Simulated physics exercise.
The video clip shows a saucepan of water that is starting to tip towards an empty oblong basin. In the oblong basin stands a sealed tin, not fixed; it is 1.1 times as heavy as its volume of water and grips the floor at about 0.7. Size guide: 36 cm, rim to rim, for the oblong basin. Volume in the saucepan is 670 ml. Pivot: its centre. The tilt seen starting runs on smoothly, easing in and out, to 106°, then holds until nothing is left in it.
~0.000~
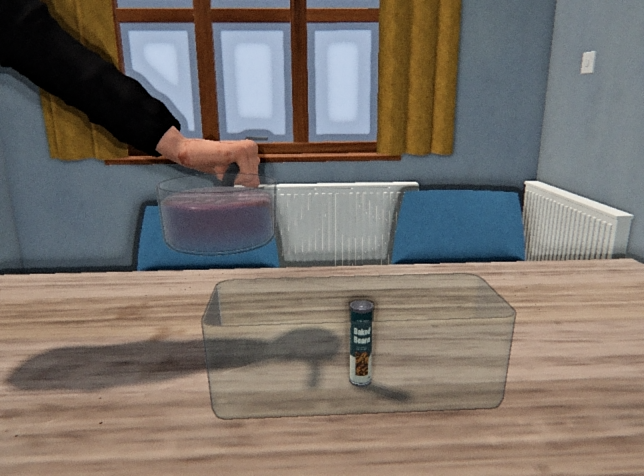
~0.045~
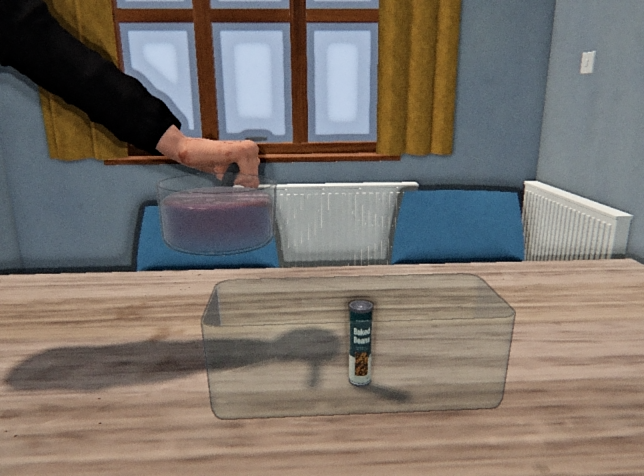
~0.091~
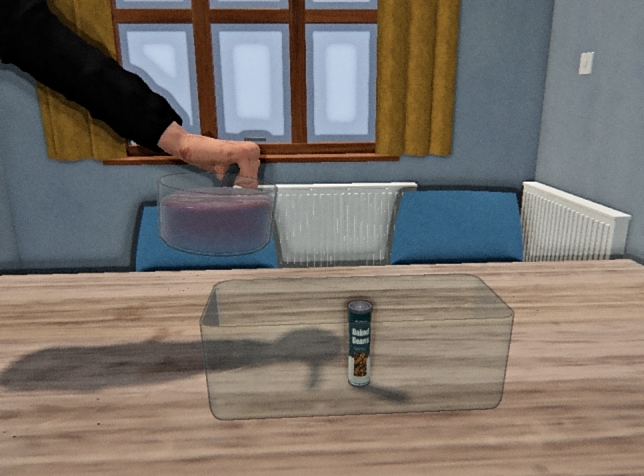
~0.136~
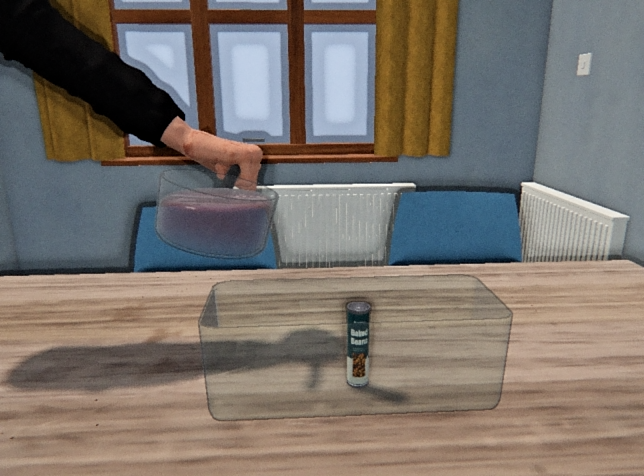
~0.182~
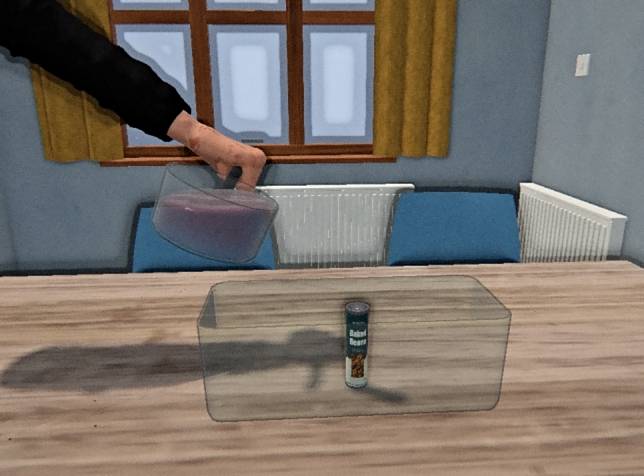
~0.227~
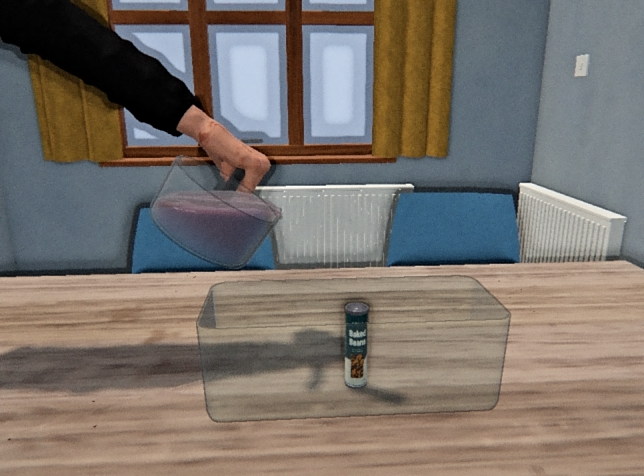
The footage shows a hand holding a clear saucepan of pinkish-purple liquid above a wooden table, where a clear oblong basin and a small labelled tin stand. The saucepan starts level, then steadily tilts down to the right.
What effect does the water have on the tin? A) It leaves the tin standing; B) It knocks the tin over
(A) It leaves the tin standing.
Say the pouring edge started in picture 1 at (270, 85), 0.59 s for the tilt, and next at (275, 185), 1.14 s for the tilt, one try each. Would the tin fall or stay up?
Run one: It tumbles. Run two: It does not tip.
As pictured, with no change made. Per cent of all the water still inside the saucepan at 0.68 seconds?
Around 5 in a hundred is still there.
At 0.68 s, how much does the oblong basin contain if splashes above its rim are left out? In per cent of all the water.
Reading: Approx. 92 %.
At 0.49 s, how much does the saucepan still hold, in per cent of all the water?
Around 24 percent.
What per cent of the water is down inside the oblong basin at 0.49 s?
Near 40 in a hundred.
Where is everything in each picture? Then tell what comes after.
In the first picture, it leans 0°; its right rim is at (275, 183); the water meets the walls at (164, 197) and (274, 195); the oblong basin's rim runs from (210, 302) to (496, 294); the tin's top is at (362, 309).
In the second picture, it leans 2°; its right rim is at (275, 185); the water meets the walls at (164, 197) and (273, 195).
In the third picture, it leans 6°; its right rim is at (276, 190); the water meets the walls at (164, 196) and (274, 197).
In the fourth picture, it leans 13°; its right rim is at (277, 198); the water meets the walls at (163, 196) and (274, 199).
In the fifth picture, it leans 23°; its right rim is at (278, 209); the water meets the walls at (160, 199) and (277, 202).
In the sixth picture, it leans 34°; its right rim is at (277, 221); the water meets the walls at (159, 198) and (277, 211); 3 per cent is over the edge.
By 0.49 s the tilt is 98° and 25 per cent is still to pour; the tin stands where it began.
By 0.68 s the tilt is 106° and 5 per cent is still to pour; the tin stands where it began.
By 0.87 s the tilt is 106° and 0 per cent is still to pour; the tin stands where it began.
By 1.09 s the tilt is 106° and 0 per cent is still to pour; the tin stands where it began.
At rest the tin stands where it began.
